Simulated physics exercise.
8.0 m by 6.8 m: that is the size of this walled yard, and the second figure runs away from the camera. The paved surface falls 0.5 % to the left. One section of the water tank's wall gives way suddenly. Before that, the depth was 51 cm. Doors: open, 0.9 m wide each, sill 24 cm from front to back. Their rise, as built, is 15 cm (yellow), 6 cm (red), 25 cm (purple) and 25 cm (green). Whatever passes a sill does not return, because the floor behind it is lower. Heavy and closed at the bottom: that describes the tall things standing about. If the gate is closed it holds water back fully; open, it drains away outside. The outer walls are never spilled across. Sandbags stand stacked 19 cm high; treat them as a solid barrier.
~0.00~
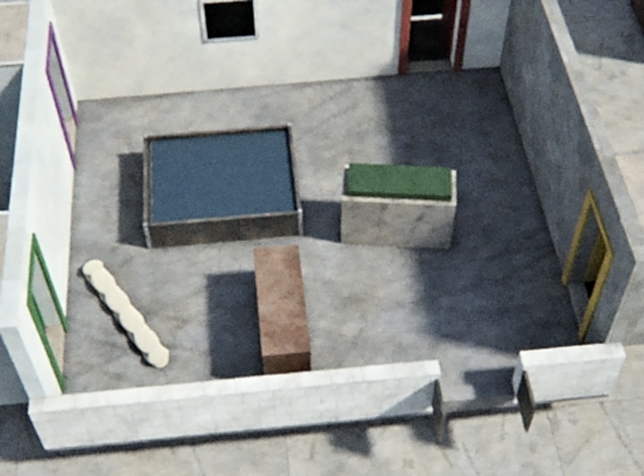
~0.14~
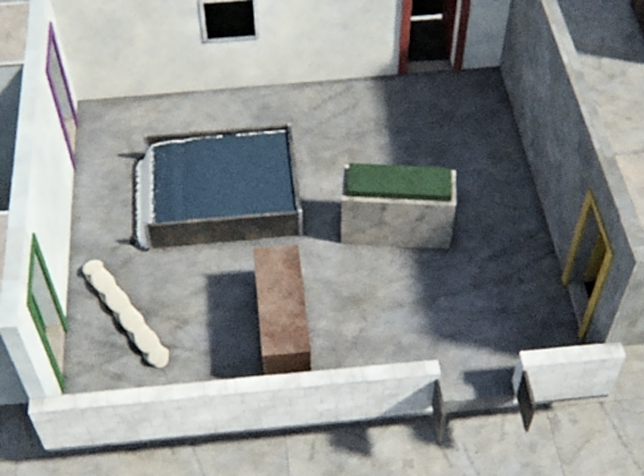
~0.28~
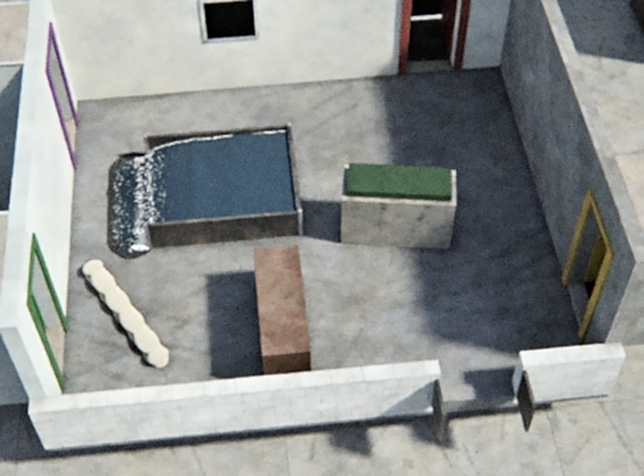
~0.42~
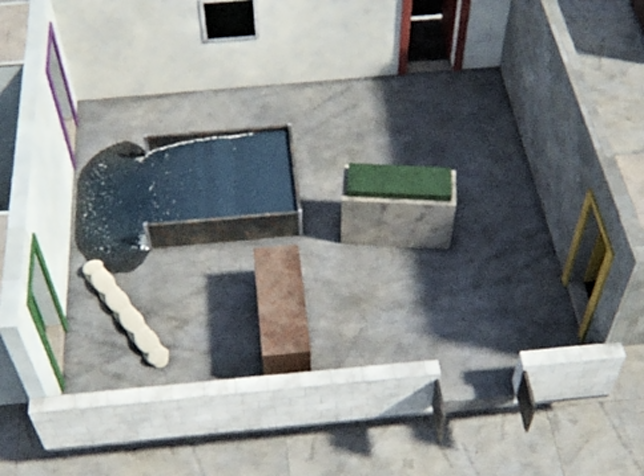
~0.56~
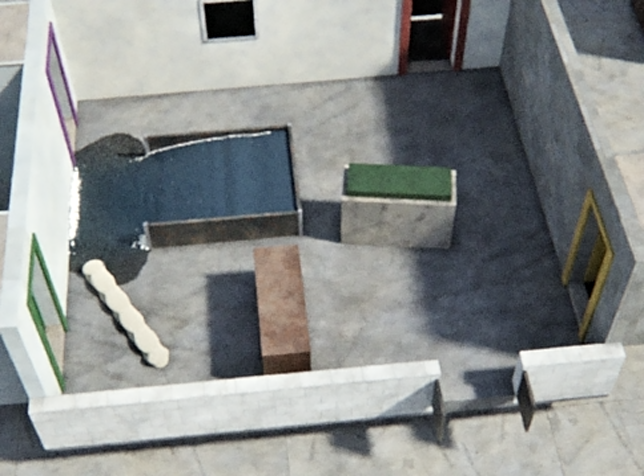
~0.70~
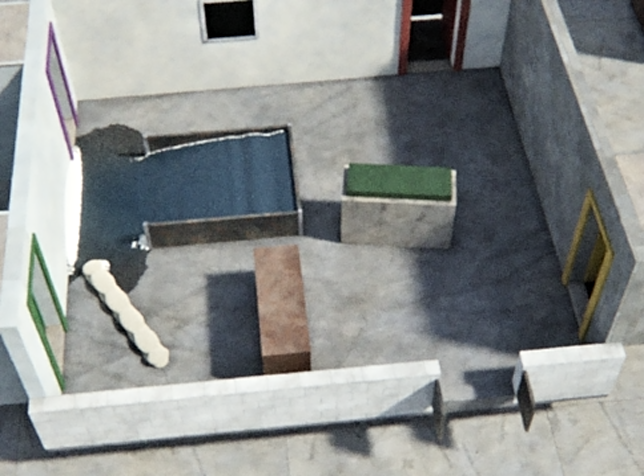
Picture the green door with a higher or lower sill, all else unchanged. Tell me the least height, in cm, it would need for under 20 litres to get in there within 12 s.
You would need roughly 5.5 cm.
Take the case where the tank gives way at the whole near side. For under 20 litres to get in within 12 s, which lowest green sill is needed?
Then the minimum is about 12.5 cm.
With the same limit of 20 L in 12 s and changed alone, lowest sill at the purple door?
Door purple, min height approx. 17 cm.
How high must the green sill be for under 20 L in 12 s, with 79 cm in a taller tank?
Something near 9.0 cm should do.
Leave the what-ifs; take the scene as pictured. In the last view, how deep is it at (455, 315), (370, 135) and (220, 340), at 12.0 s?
Taking the spots in order: About 4, 2 and 6 centimetres.
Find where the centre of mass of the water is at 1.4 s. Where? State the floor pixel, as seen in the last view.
Centre estimate: (180, 199) px, approximately.
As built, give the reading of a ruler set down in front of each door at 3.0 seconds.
Depths in cm - yellow: 0, red: 0, purple: 19, green: 5.
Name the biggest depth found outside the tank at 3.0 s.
Up to some 34 centimetres, I'd say.
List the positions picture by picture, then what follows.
In the first picture, still water, 51 cm deep, in the water tank at (221, 176); the green door at (49, 321) is dry.
In the second picture, the gap is at (150, 194), the front 0.2 m out at (139, 244); the back of the water tank holds 51 cm.
In the third picture, the gap is at (151, 196), the front 0.6 m out at (114, 244); the back of the water tank holds 51 cm.
In the fourth picture, water pours out at (151, 197) and has run 1.2 m, to (81, 241); about 8 cm deep outside, 51 cm at the back.
In the fifth picture, the gap is at (151, 197), the front 1.4 m out at (75, 157); the back of the water tank holds 51 cm.
In the sixth picture, the gap is at (151, 197), the front 1.5 m out at (76, 143); the back of the water tank holds 50 cm; the green door at (49, 321), 3.3 m from the gap, is still 1.5 m from the nearest water.
After 1.4 s water covers 10 % of the floor, deepest (39 cm) near (83, 208); it has not reached the green door.
After 3.0 s water covers 30 % of the floor, deepest (34 cm) near (78, 105); 5 cm at the green door, 0 litres in over its 25 cm sill.
After 12.0 s water covers 95 % of the floor, deepest (8 cm) near (62, 393); 8 cm at the green door, 0 litres in over its 25 cm sill.
At the green door as built, the water arrived by 1.6 s and peaked near 10 cm at 7.8 s.
With a sill of 5 cm, 27 litres would have come in within the 12 s; with 6 cm, 15 litres. So under 20 litres takes about 5.5 cm.
